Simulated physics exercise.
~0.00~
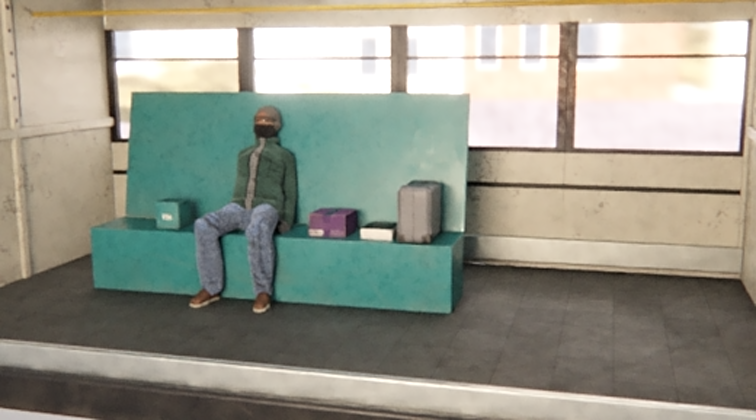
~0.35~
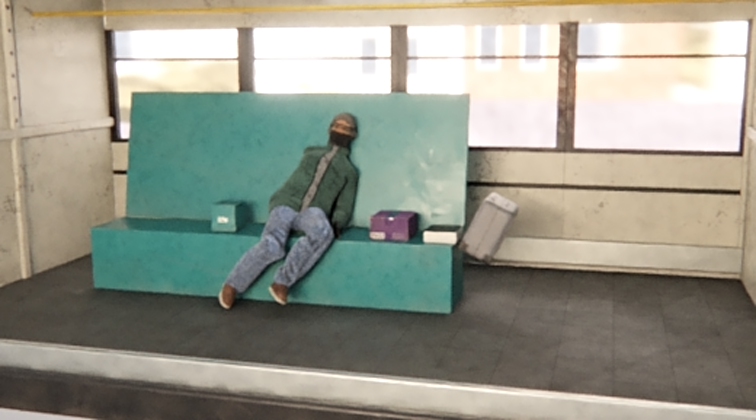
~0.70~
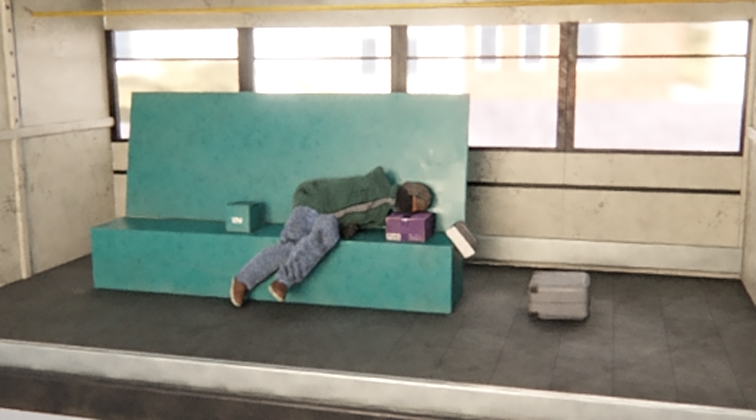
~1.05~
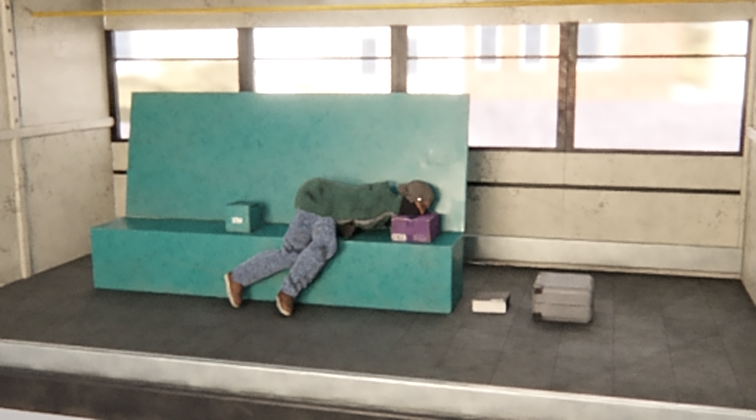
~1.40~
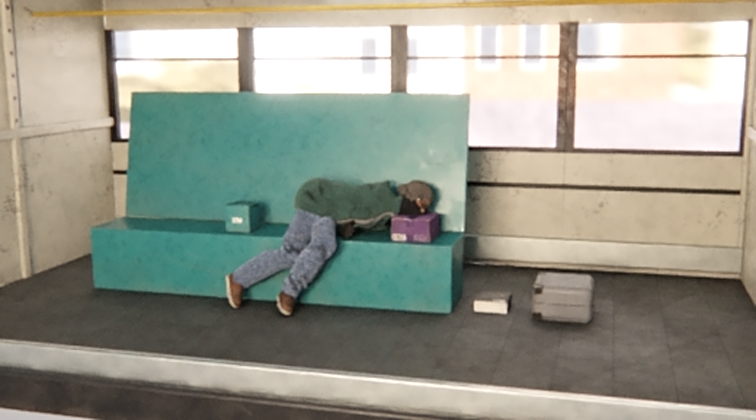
The clip shows a masked person seated on a teal bench slumping to the right as the items beside them slide right; a grey case and then a small pale-sided box fall to the floor, while a teal box, a purple carton and the slumped person remain on the bench.
